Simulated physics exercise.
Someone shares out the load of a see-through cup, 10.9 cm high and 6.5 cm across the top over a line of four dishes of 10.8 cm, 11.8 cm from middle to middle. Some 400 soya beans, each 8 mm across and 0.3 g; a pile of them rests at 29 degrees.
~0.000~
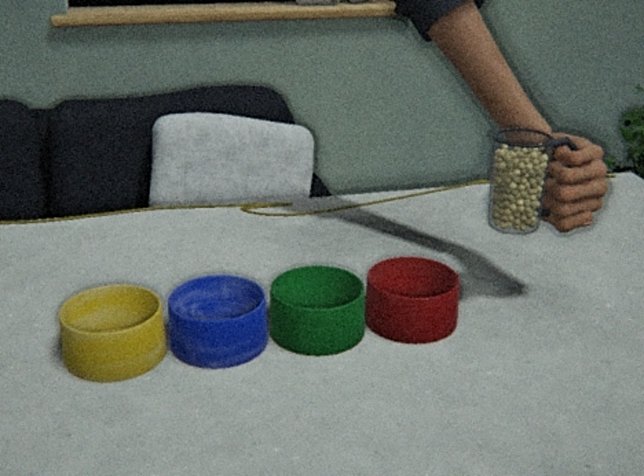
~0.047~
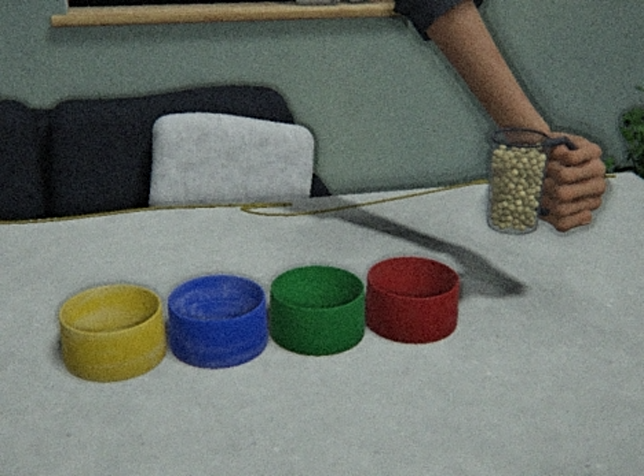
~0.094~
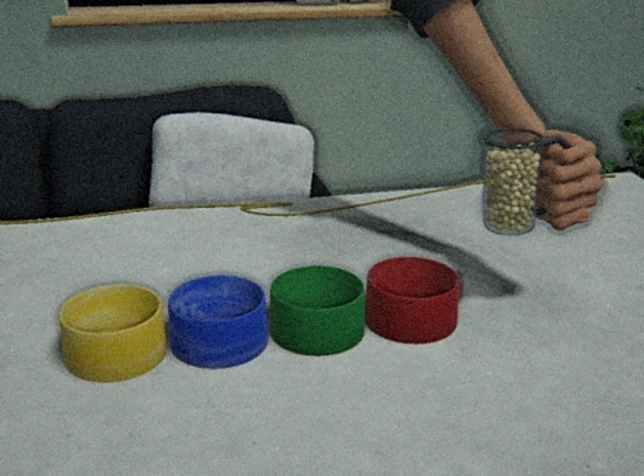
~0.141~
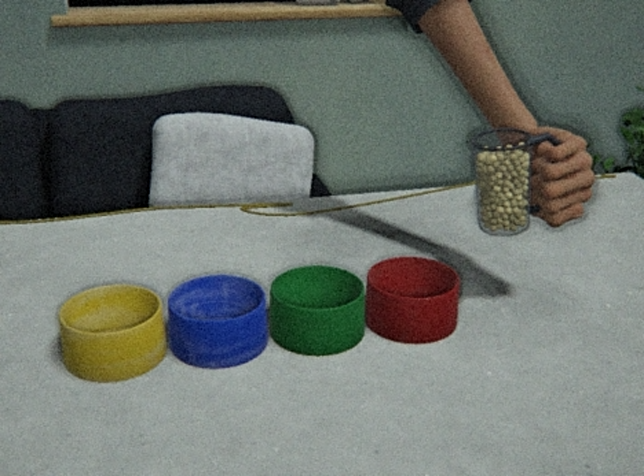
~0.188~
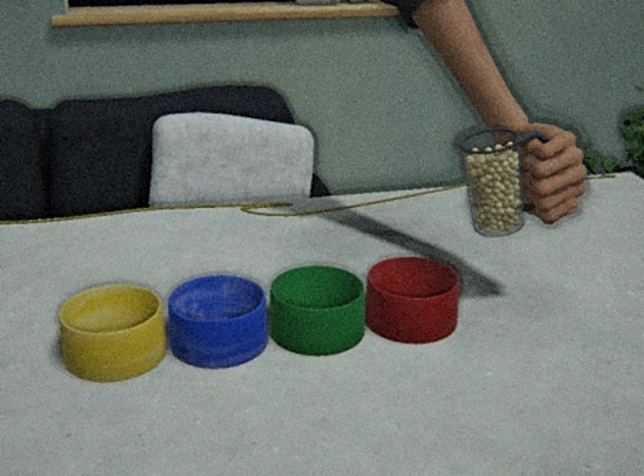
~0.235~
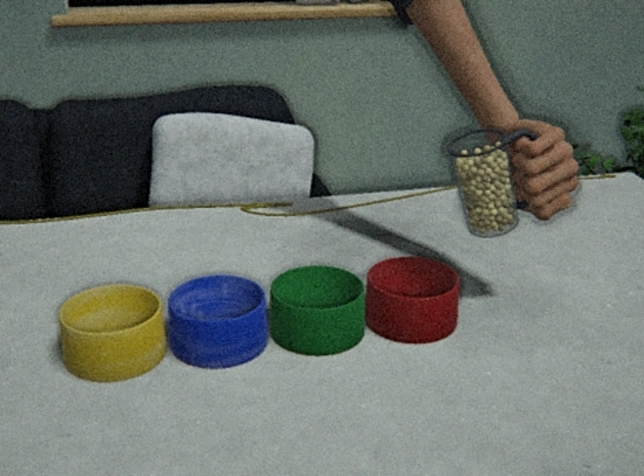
A hand held a clear cup full of pale beans at the right of a table, then moved it slowly left while tilting it slightly toward four empty dishes, yellow, blue, green and red.
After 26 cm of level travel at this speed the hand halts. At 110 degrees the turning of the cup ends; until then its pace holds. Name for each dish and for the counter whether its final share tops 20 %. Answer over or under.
Red under, blue over, green under, yellow under, counter under.
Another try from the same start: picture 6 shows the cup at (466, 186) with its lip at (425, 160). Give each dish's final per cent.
Red 0, blue 100, green 0, yellow 0.
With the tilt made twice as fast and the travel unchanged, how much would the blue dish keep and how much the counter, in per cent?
In that case blue 50, counter 10.
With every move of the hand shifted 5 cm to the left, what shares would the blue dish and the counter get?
Blue 90; counter 10.
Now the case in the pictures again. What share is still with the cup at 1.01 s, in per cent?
Roughly 100 per cent.
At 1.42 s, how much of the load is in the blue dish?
Near 55 per cent so far.
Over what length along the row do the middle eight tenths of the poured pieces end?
About 6 cm.
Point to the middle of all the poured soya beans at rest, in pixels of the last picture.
At about (220, 324).
After 0.70 s, tilt 61 degrees; cup holds 100 %.
After 1.01 s, tilt 91 degrees; cup holds 100 %.
After 1.42 s, tilt 110 degrees; cup holds 35 %, blue 55 %.
By 2.6 s all is still; red 0 %, blue 100 %, green 0 %, yellow 0 %, counter 0 %.
